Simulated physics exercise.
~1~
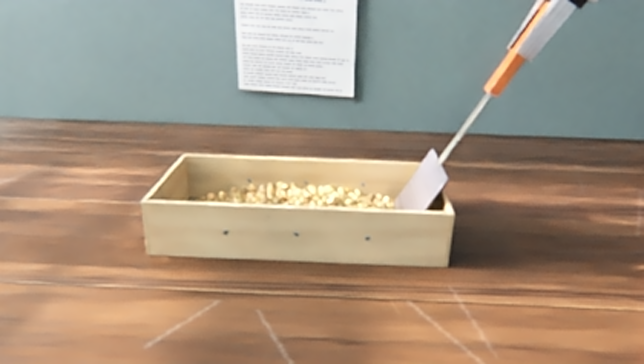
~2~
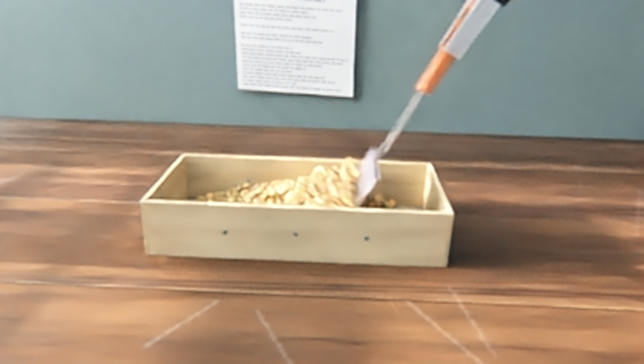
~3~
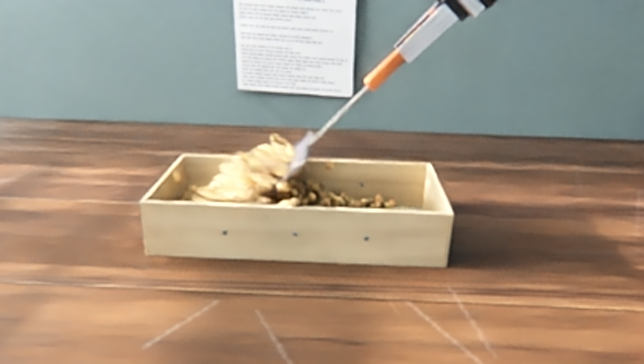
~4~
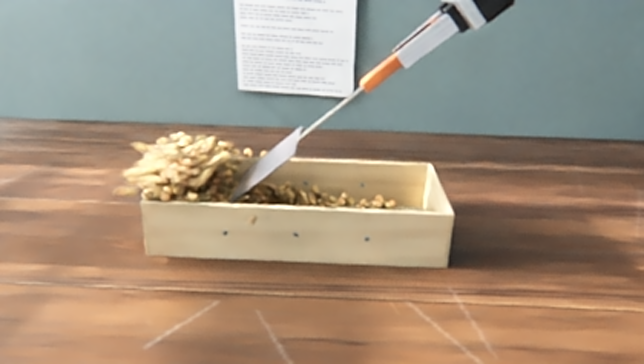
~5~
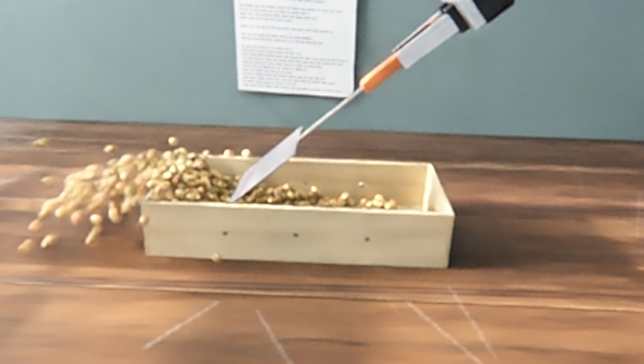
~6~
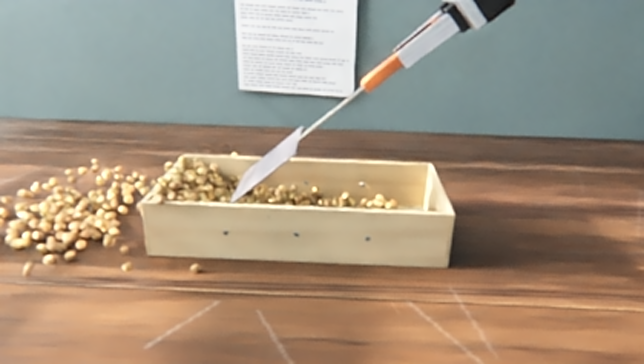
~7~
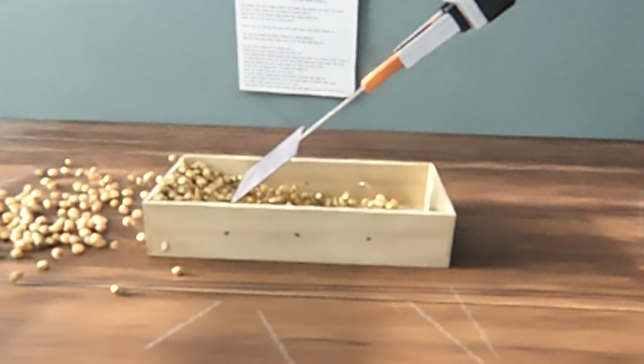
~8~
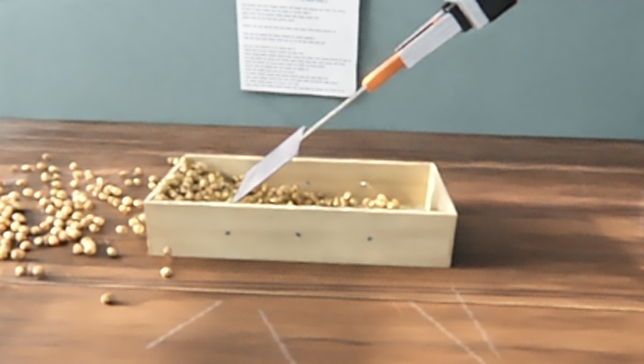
To begin with, a white turner with an orange and grey handle dips into the right side of a pale wooden trough of dried chickpeas on a wooden table. It sweeps left through the trough, pushing the chickpeas into a steep heap. As the blade tilts and stops left of the middle, the heap surges up over the left end. Chickpeas spill over and scatter across the table, a few rolling toward the front. Finally, the turner stays still in the trough, with most chickpeas inside and a loose spread lying to the left.
